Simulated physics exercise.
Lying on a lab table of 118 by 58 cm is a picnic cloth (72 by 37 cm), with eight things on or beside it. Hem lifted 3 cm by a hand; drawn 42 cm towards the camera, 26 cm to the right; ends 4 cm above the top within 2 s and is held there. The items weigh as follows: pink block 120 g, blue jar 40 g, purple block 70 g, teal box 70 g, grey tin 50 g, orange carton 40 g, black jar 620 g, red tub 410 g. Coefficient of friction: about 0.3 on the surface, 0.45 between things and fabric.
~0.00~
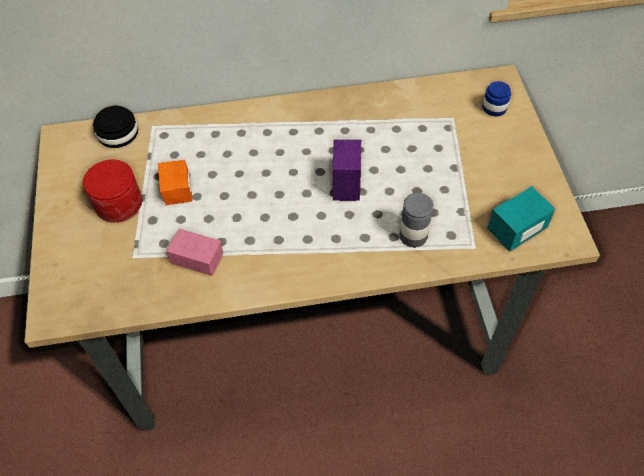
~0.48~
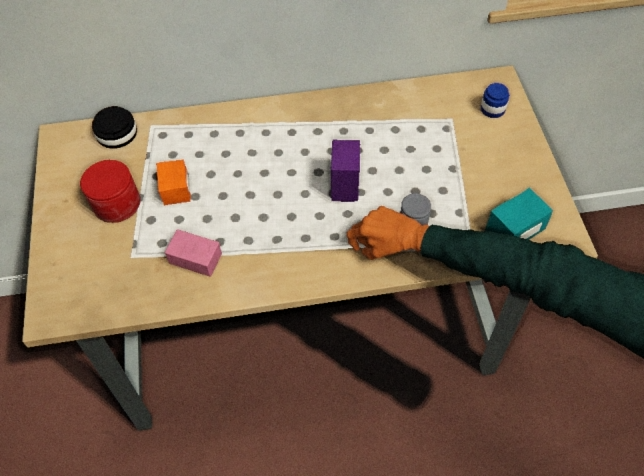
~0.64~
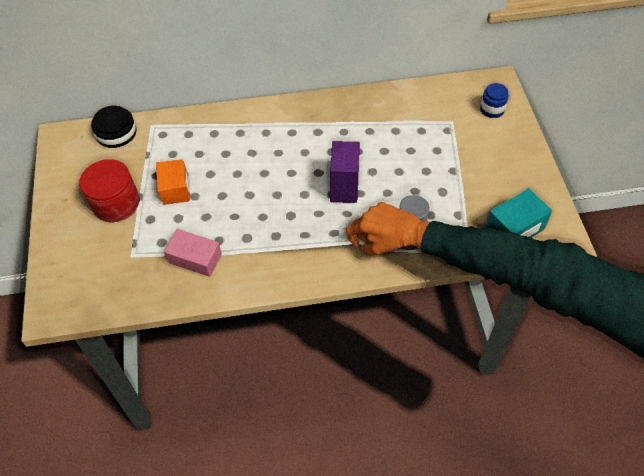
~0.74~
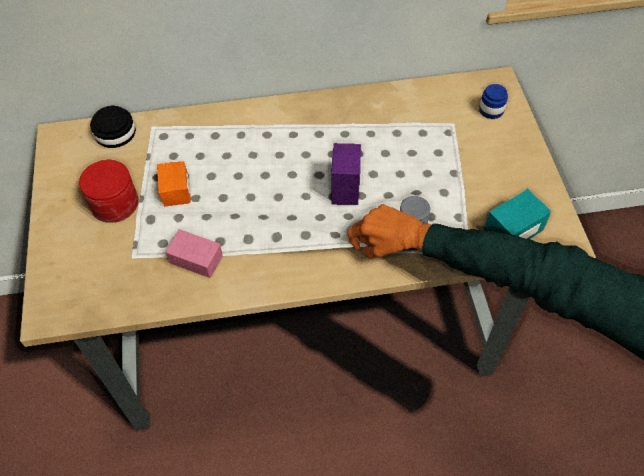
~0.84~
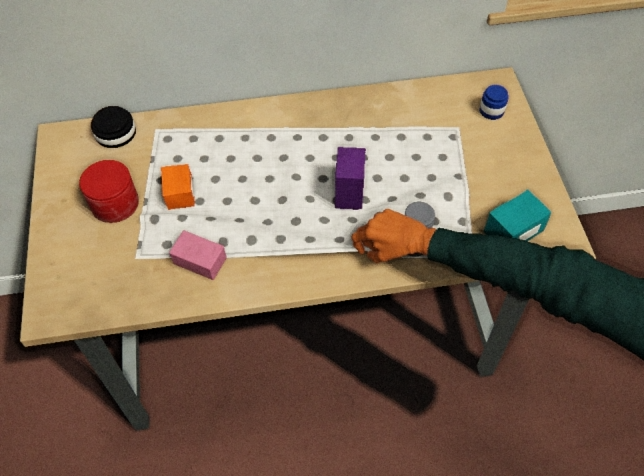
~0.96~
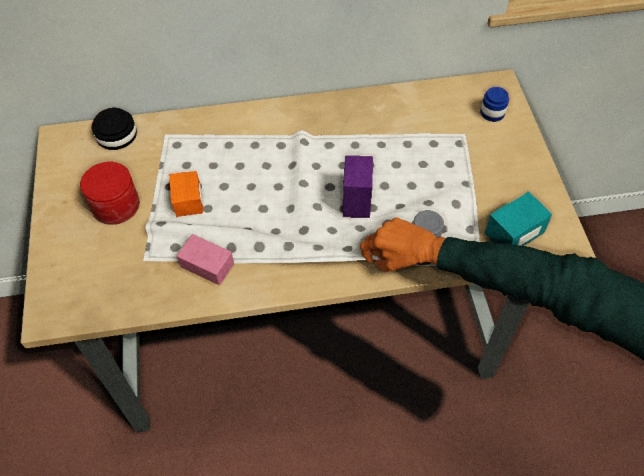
A hand grips the spotted cloth's front edge, then shifts it slightly right, wrinkling it.
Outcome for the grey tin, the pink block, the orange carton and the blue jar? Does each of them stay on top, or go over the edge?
My prediction: I think the grey tin won't hold out up there. I think the pink block won't hold out up there. I think the orange carton won't hold out up there. I think the blue jar will hold out up there.
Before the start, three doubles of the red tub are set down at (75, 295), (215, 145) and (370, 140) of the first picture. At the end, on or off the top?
Respectively, the copies end as follows: Still in place, gone from the top, gone from the top.
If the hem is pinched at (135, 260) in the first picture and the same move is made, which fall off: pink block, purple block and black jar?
Done that way, the pink block ends up off the top, the purple block holds its spot, and the black jar holds its spot.
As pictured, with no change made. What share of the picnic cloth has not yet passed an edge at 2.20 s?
About 20 per cent.
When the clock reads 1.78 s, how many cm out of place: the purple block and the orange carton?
Purple block: 30 cm; orange carton: 30 cm.
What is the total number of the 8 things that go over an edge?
4 in all.
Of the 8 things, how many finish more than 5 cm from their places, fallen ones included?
The count is 4.
By 1.4 s, 95 % of the picnic cloth is still over the top; orange carton 16 cm off its start, pink block 13 cm off its start, grey tin 12 cm off its start.
By 1.8 s, 65 % of the picnic cloth is still over the top; grey tin over the edge, orange carton 31 cm off its start, pink block over the edge.
By 2.2 s, 20 % of the picnic cloth is still over the top; orange carton over the edge, grey tin over the edge, pink block over the edge.
By 2.6 s, 0 % of the picnic cloth is still over the top; orange carton over the edge, grey tin over the edge, pink block over the edge.
By 4.2 s, 0 % of the picnic cloth is still over the top; orange carton over the edge, grey tin over the edge, pink block over the edge, blue jar 0 cm off its start at (498, 94).
